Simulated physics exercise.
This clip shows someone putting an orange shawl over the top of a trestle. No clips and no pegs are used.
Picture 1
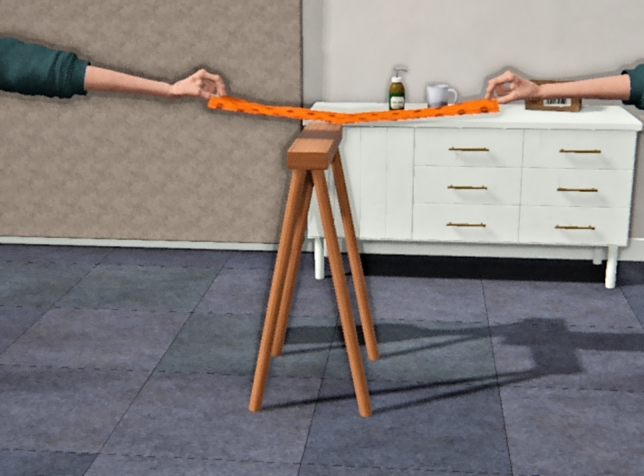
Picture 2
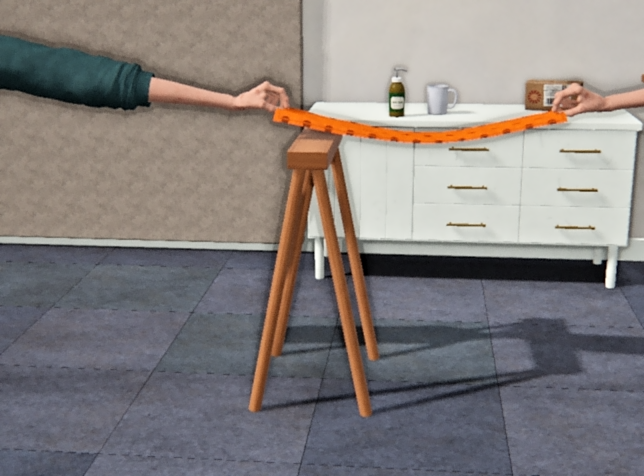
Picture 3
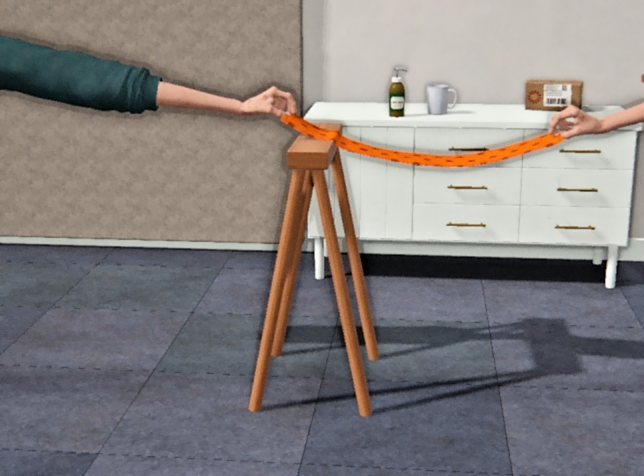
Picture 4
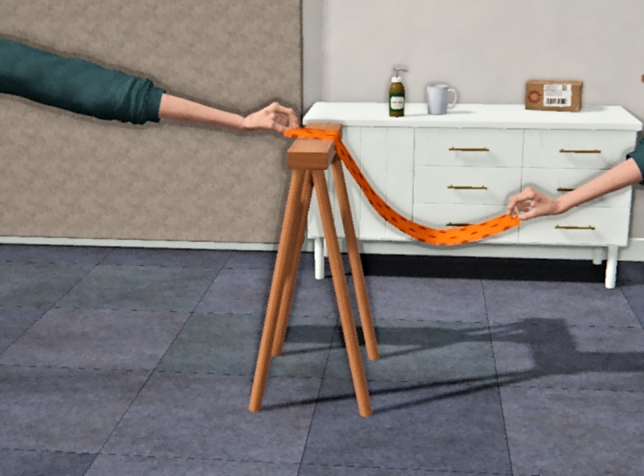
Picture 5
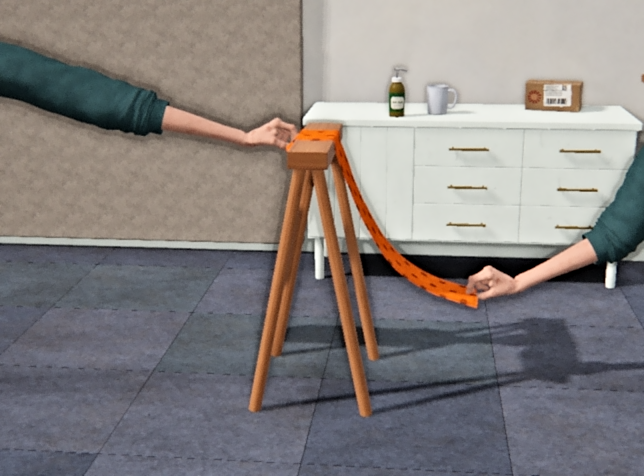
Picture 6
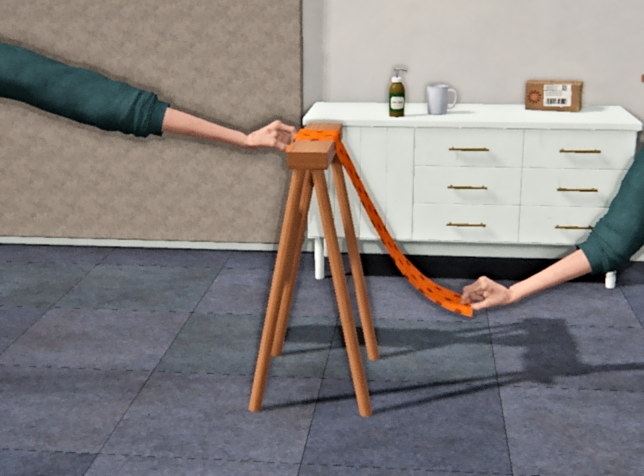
An orange patterned strip of cloth is held between two hands above a brown wooden trestle, seen from a fixed viewpoint in a room with a dark tiled floor. Behind stands a white cabinet with a green bottle, a pale mug and a brown box. The green-sleeved arms shift the cloth rightward, then the left hand lowers its end onto the trestle while the right hand draws the other down and inward.
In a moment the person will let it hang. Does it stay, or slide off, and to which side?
Off to the right.
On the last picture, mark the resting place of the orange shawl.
About (378, 384).
Then, 0.30 s after the last picture, shawl clear of the top and falling near (376, 272).
Then, 0.54 s after the last picture, shawl in a heap on the floor near (378, 380).
At rest, shawl in a heap on the floor near (378, 384). The orange shawl goes down on the right side.
